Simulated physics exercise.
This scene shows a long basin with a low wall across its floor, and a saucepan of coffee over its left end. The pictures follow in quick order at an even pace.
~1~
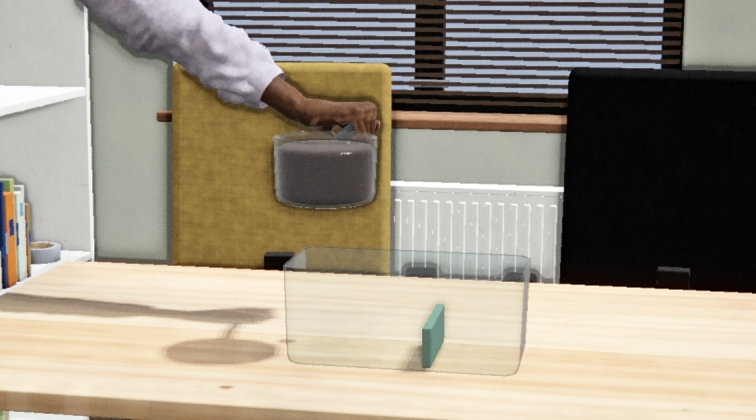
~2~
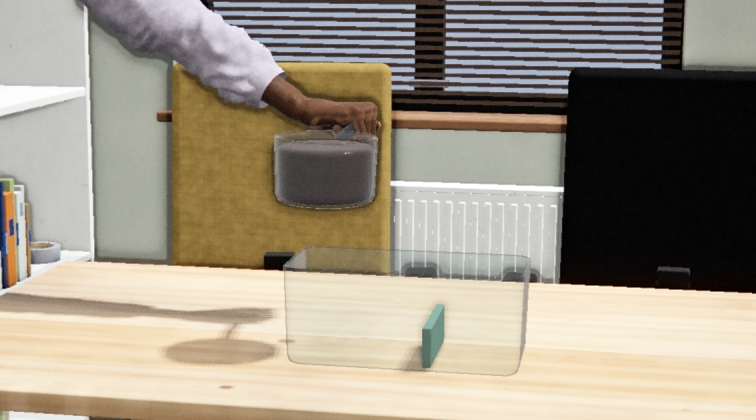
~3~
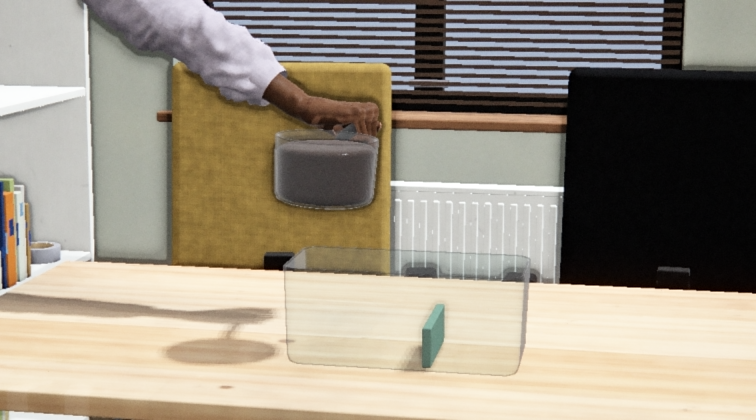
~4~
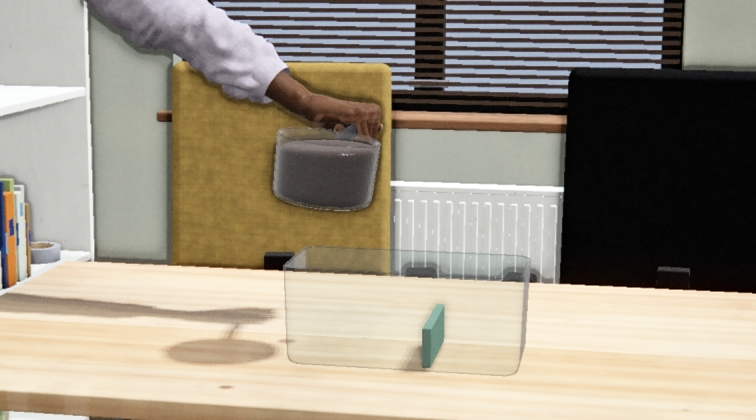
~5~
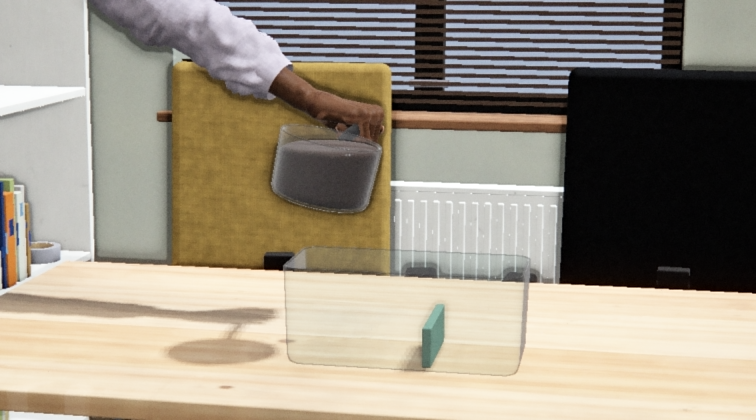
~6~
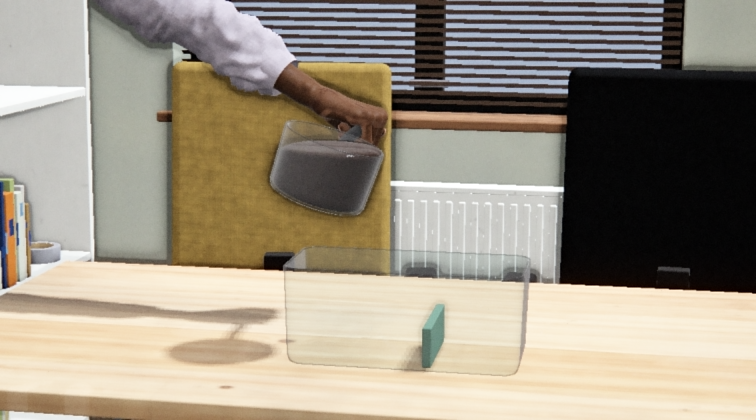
A bright room with window blinds, a white radiator and a mustard panel is seen from a fixed, slightly raised view across a pale wooden table. A hand in a pale sleeve holds a clear pan of dark liquid above the left end of a transparent basin with a low green wall inside. The pan slowly tilts to the right, while the liquid's surface stays nearly level.
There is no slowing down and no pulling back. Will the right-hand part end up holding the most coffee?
No, the left part does.
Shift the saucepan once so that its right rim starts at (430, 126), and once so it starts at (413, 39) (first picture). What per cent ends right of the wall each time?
It comes to 80 % the first time and 75 % the second.
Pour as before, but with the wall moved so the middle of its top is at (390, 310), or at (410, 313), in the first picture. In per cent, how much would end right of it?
The first position gives around 80 percent, the second around 70 percent.
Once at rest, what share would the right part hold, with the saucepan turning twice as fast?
I'd say roughly 15 in every hundred ends up there.
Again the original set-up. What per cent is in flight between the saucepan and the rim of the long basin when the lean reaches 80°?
About 30 per cent.
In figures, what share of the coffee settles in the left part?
Near 65 in a hundred.
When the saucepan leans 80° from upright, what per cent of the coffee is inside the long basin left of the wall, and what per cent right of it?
Left: Some 10 %. Right: Some 15 %.
A moment on, the tilt is 80° and 46 per cent is still to pour, 11 is left of the wall and 14 right of it.
Next, the tilt is 114° and 5 per cent is still to pour, 54 is left of the wall and 36 right of it.
Then the tilt is 119° and 0 per cent is still to pour, 63 is left of the wall and 36 right of it.
Later the tilt is 119° and 0 per cent is still to pour, 63 is left of the wall and 36 right of it.
Finally, 63 per cent lies left of the wall, 36 right of it and 1 outside.
